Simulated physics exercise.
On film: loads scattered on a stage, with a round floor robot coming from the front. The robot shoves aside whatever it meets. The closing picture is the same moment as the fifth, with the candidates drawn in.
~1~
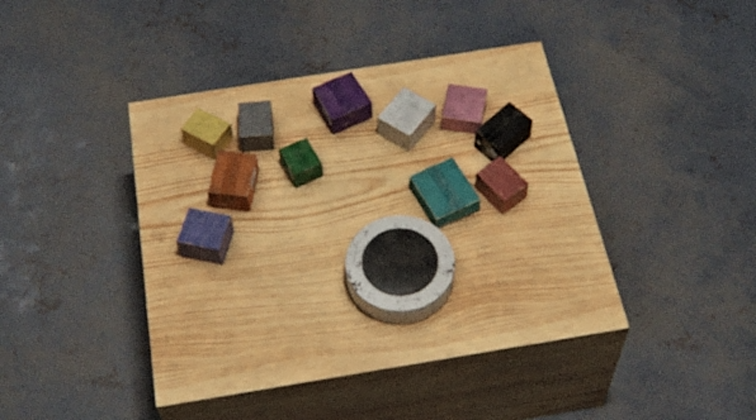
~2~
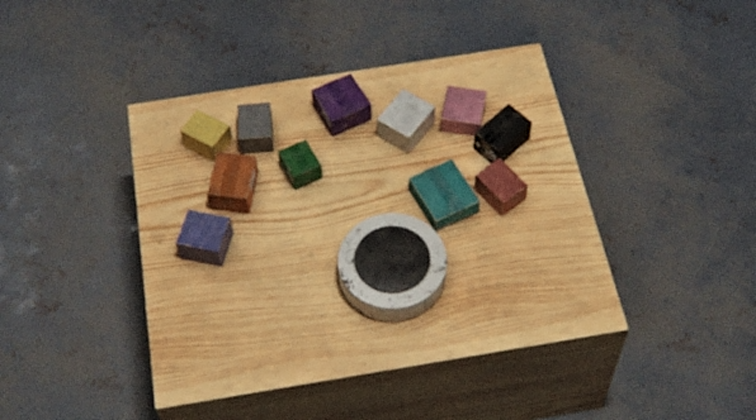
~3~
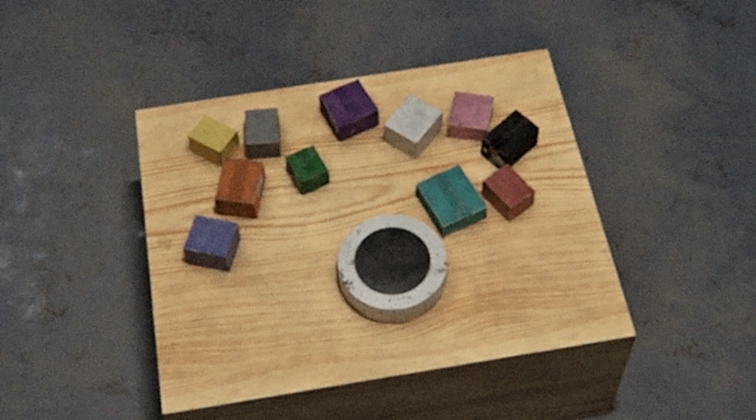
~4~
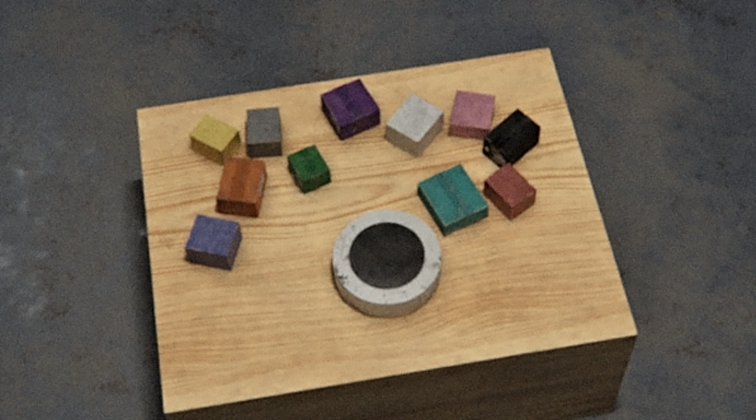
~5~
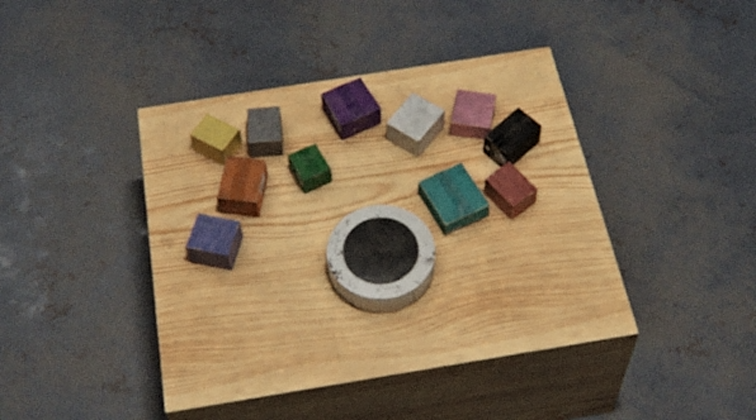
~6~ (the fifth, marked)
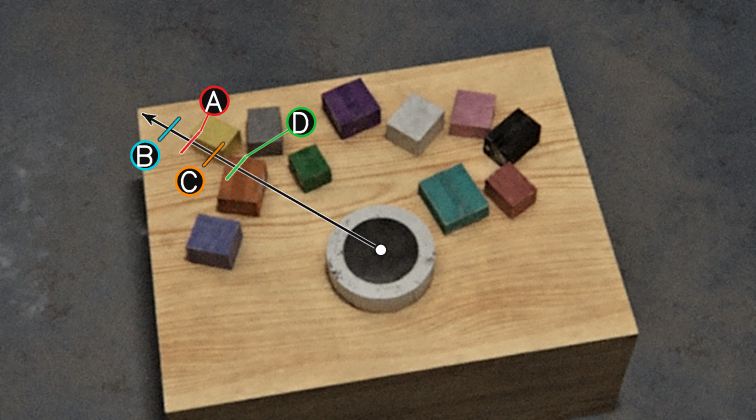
We see small coloured blocks scattered across a wooden platform, with a round, pale-rimmed device with a dark top near the front. The device slides slightly left and a little toward the back, while the blocks stay in place on the platform.
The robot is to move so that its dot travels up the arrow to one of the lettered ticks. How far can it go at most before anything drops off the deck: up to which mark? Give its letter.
Mark C.
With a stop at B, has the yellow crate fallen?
By then, yes.
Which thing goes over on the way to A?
The orange parcel goes over.
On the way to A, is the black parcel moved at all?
No.
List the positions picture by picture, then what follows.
The first frame shows robot (400, 269); white crate (407, 119); blue crate (206, 237).
The second frame shows robot (392, 267); yellow crate (207, 136).
The third frame shows robot (393, 268); grey crate (263, 134).
The fourth frame shows robot (387, 263); purple box (350, 109).
The fifth frame shows robot (381, 258); black parcel (513, 139); turquoise box (454, 199); red crate (510, 190).
On the marked copy, A at (191, 142); B at (169, 129); C at (214, 155); D at (236, 167); the arrow from (381, 250) to (142, 114); the white dot at (381, 250).
With C. Early on, robot (320, 223); purple box (351, 109); grey crate (265, 132).
Further on, robot (260, 189); yellow crate (200, 124); orange parcel (197, 166).
At the end, robot (216, 164); orange parcel (149, 149); yellow crate (189, 110); nothing has fallen.
As for the rest, A drops the orange parcel; B drops the yellow crate and orange parcel; D is safe but short.
